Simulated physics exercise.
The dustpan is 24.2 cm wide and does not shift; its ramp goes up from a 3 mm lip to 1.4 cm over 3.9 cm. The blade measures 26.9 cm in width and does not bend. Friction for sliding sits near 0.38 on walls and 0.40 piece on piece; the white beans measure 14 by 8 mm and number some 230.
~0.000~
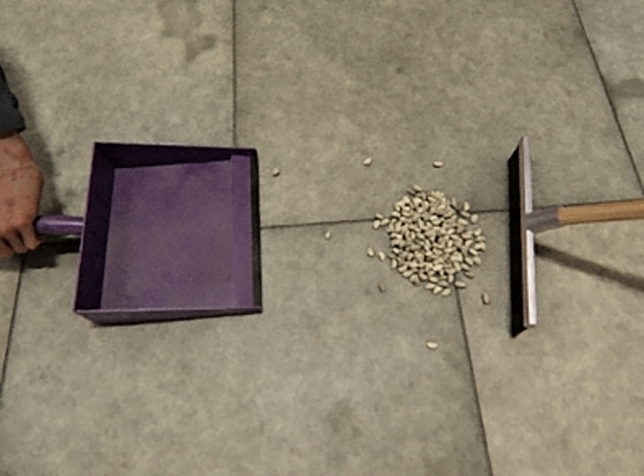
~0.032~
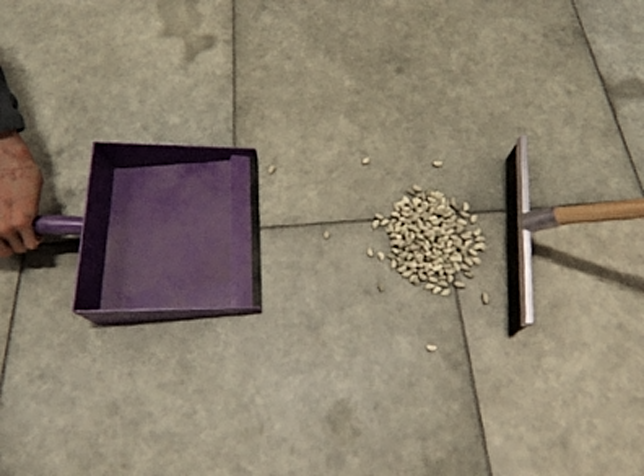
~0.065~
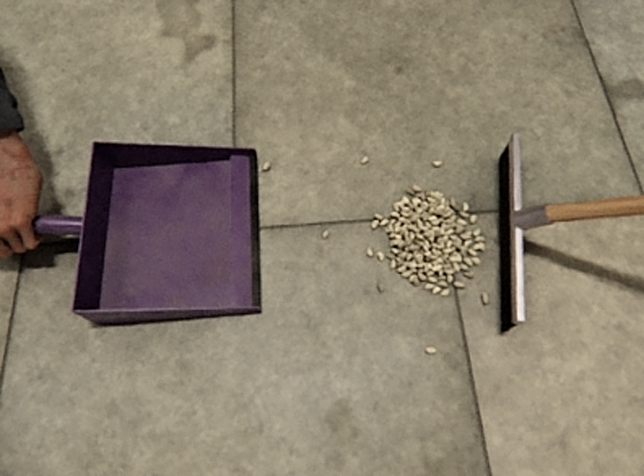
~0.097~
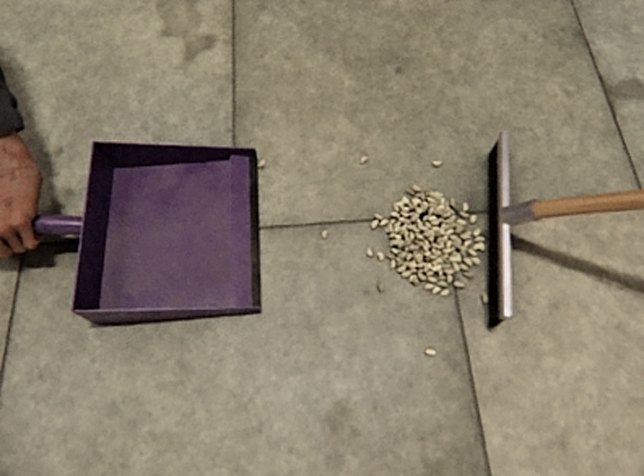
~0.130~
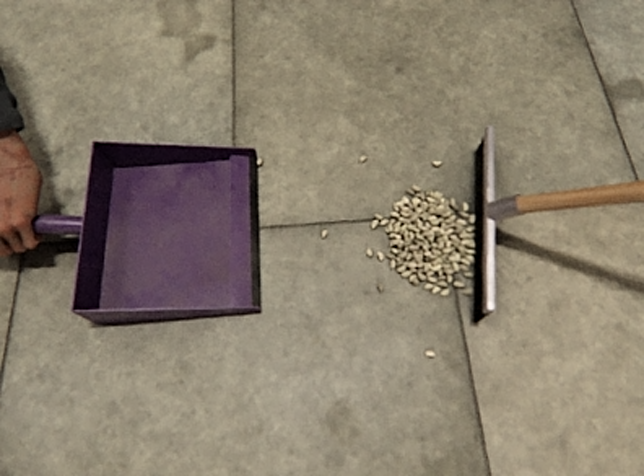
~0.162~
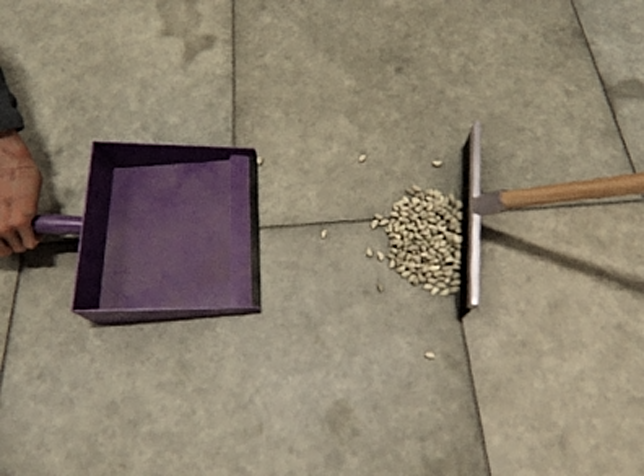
A wooden-handled blade slid left across the gray tiled floor and pressed into a small pile of white beans, bunching its right edge, while a hand held a purple dustpan still on the left.
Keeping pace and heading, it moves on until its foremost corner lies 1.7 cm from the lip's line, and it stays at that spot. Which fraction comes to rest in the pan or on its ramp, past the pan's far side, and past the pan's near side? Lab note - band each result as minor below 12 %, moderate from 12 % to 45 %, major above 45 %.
Result: Pan moderate; far side moderate; near side minor.
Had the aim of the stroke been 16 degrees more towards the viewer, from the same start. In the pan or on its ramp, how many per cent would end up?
It comes to roughly 25 in a hundred.
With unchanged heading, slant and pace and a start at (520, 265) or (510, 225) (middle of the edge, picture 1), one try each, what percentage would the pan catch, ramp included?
The two tries give some 25 % and some 25 %.
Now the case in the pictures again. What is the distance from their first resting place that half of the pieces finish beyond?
26 cm, roughly.
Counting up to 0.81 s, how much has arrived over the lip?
It's near 25 percent at that moment.
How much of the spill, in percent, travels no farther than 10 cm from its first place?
Near 0 per cent.
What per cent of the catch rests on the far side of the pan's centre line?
80 per cent.
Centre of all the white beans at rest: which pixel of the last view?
Centre at rest, approx.: (262, 187) px.
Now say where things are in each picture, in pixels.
In the first picture, blade from (529, 323) to (523, 142), moved 0.0 cm, 0 of the pieces shifted so far; middle of the pieces at (431, 240); pan at (170, 236).
In the second picture, blade from (526, 323) to (521, 142), moved 0.3 cm, 1 of the pieces shifted so far; middle of the pieces at (430, 240).
In the third picture, blade from (518, 320) to (513, 140), moved 1.3 cm, 3 of the pieces shifted so far; middle of the pieces at (430, 240).
In the fourth picture, blade from (504, 316) to (502, 137), moved 2.9 cm, 3 of the pieces shifted so far; middle of the pieces at (430, 240).
In the fifth picture, blade from (488, 310) to (488, 133), moved 4.9 cm, 12 of the pieces shifted so far; middle of the pieces at (423, 236).
In the sixth picture, blade from (473, 304) to (475, 129), moved 6.8 cm, 109 of the pieces shifted so far; middle of the pieces at (421, 236); pan at (169, 236). The blade's pace is about 0.61 m/s, heading 25 degrees away from the viewer's side.
After 0.39 s, middle of the blade 17 cm from the lip; 0 % over the lip, far side 0 %, near side 0 %.
Then, at 0.54 s, middle of the blade 8 cm from the lip; 0 % over the lip, far side 10 %, near side 5 %.
After 0.81 s, middle of the blade 4 cm from the lip; 25 % over the lip, far side 20 %, near side 5 %.
By 1.6 s all is still; pan 25 %, far side 20 %, near side 5 %, in front of the lip or behind the blade 50 %.
